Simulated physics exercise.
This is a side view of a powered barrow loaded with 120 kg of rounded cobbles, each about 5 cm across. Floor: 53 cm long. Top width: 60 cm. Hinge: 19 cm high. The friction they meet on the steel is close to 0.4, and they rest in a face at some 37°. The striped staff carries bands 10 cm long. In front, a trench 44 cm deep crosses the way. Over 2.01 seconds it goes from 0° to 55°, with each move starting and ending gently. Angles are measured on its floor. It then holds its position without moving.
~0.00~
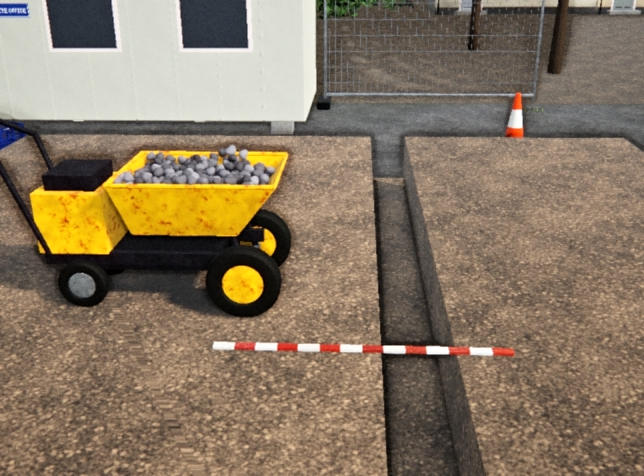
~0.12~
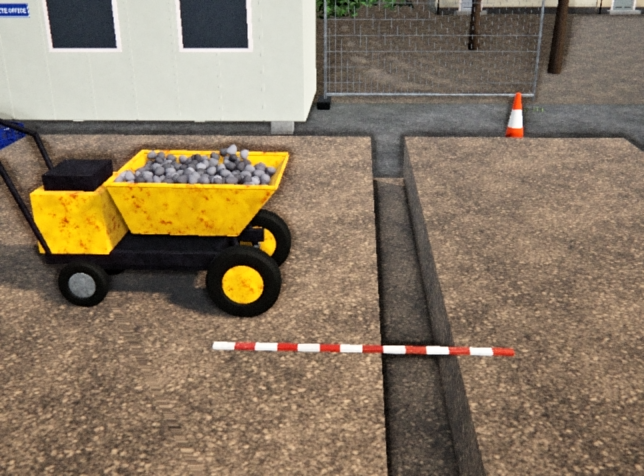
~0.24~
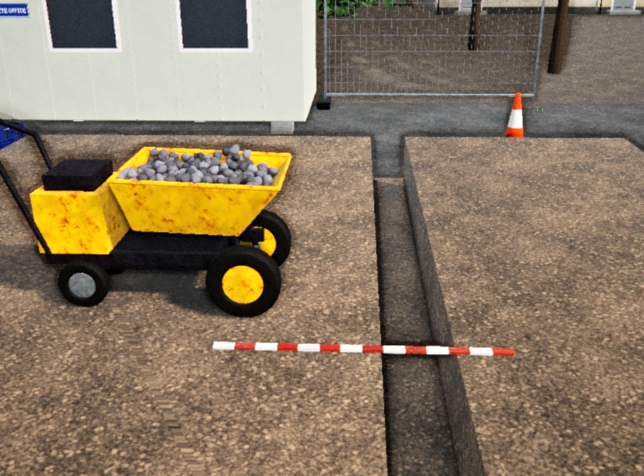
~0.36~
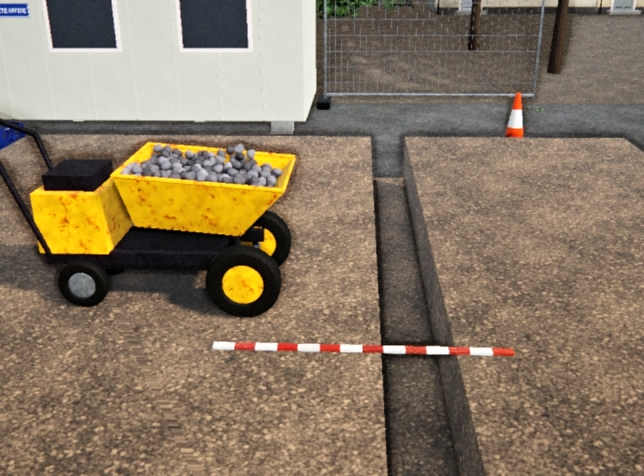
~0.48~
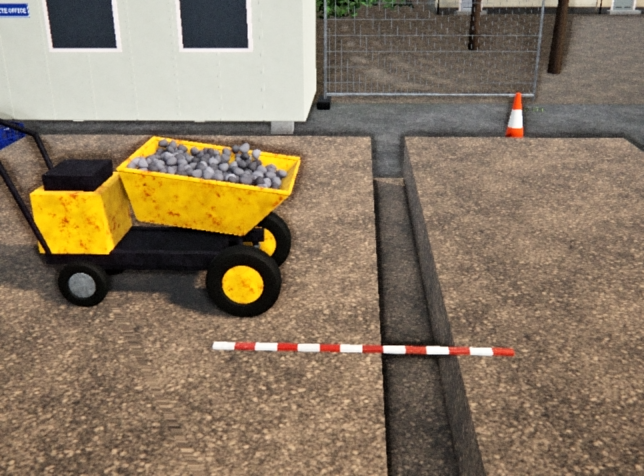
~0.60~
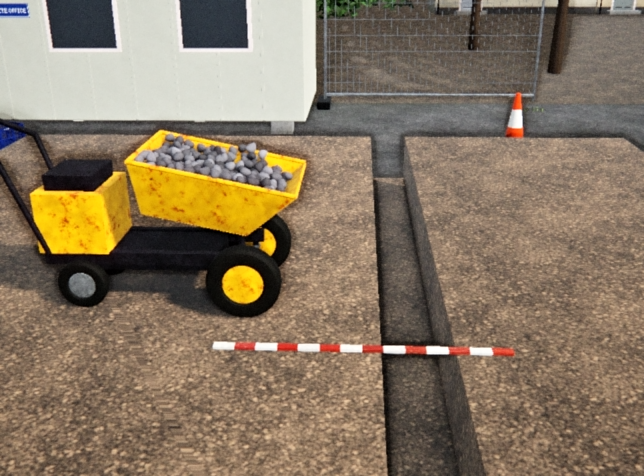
A yellow powered barrow heaped with rounded grey stones stands at left on brown ground, seen from the side and slightly above by a still camera. A red-and-white staff lies across a narrow trench to its right, with a pale cabin, wire fence and orange cone behind. The barrow stays put while its tray slowly tilts towards the right, the stones shifting slightly with it.
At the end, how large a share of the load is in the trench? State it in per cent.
A share of about 42 per cent.
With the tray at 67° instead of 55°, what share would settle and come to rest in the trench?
Trench share: Approx. 90%.
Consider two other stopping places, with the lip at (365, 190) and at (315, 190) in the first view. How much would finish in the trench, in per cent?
About 25 and 55 per cent.
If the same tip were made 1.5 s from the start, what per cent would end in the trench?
Expected share: Around 45%.
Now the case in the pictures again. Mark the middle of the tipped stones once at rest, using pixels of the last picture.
I'd put it close to (401, 353).
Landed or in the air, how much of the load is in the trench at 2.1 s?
By then, around 10 percent.
After 1.5 s the floor is at 46°; 100 % in the tray; the foremost stones are at (336, 221).
After 2.1 s the floor is at 55°; 80 % in the tray, 12 % short of the trench, 8 % in the trench; the foremost stones are at (426, 353).
After 2.5 s the floor is at 55°; 63 % in the tray, 14 % short of the trench, 23 % in the trench; the foremost stones are at (433, 356).
After 4.4 s the floor is at 55°; 44 % in the tray, 14 % short of the trench, 42 % in the trench; the foremost stones are at (434, 353).
